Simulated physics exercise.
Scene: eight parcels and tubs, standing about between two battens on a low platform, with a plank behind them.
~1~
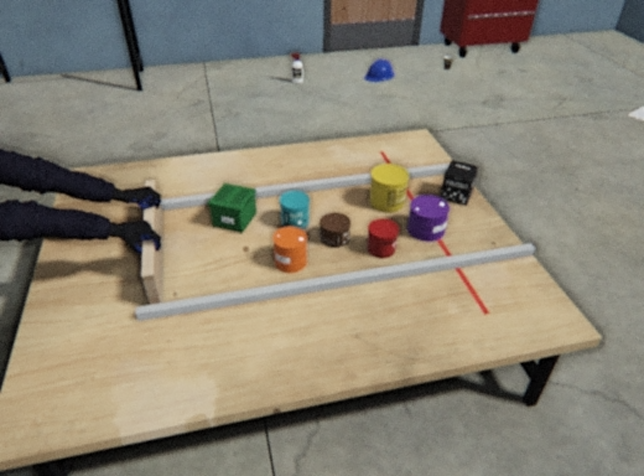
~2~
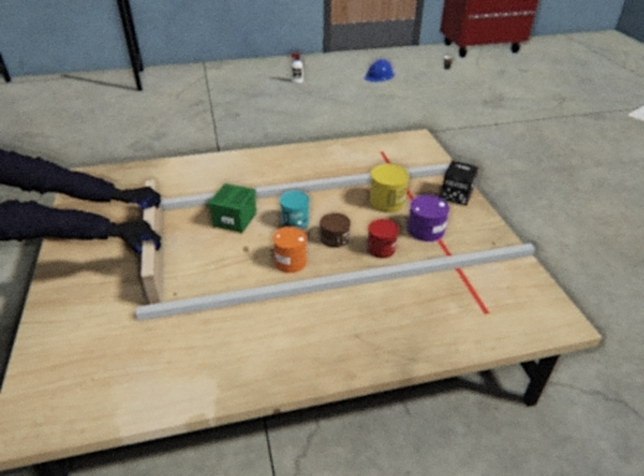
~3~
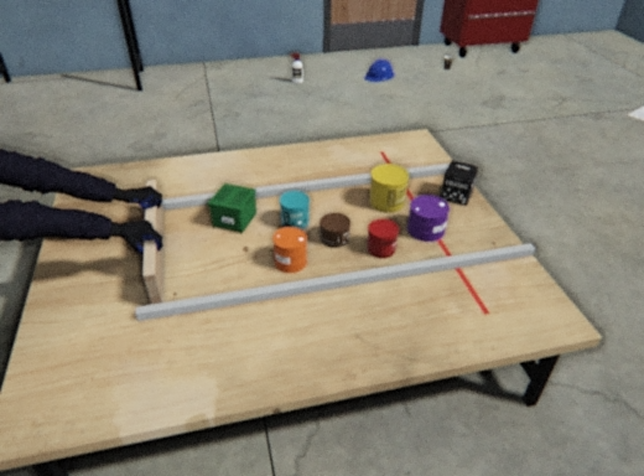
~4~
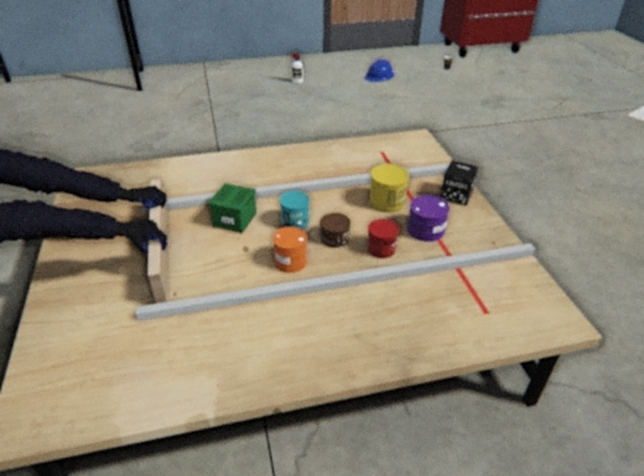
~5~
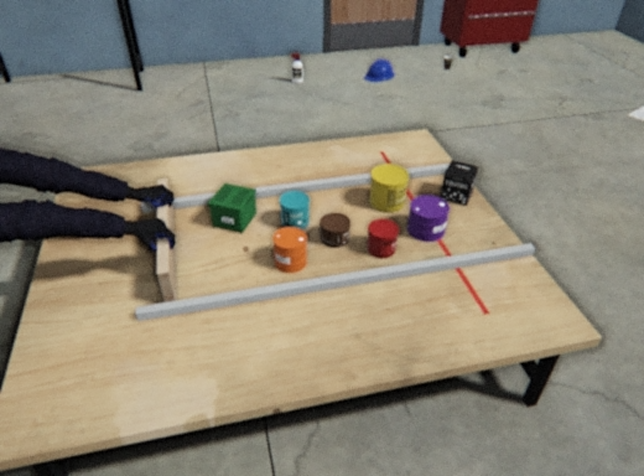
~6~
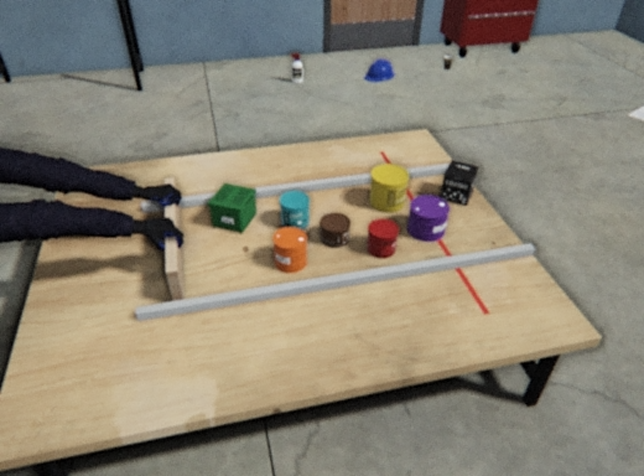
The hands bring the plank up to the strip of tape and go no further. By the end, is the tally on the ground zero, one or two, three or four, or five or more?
The tally on the ground is one or two.
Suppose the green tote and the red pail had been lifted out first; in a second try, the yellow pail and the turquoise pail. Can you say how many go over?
Try one: 0; try two: 0.
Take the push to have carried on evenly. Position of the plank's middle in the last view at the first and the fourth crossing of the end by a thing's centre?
At (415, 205) for the first, at (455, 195) for the fourth.
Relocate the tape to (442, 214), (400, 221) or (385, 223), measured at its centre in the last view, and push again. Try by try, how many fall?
In order: 1, 0 and 0.
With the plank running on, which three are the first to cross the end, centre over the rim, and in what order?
Earliest first, the order is the black box, the yellow pail, the purple canister.
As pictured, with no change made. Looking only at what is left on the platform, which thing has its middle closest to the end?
Yellow pail.
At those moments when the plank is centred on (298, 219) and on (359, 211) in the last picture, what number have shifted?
Respectively 3 and 7.
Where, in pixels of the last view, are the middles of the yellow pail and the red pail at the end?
First object: (461, 179); second object: (481, 224).
Soon after, none off yet; black box at rest near (459, 183); purple canister at rest near (428, 218); yellow pail at rest near (388, 189).
In the end, the number that fall off is one or two; gone, black box.
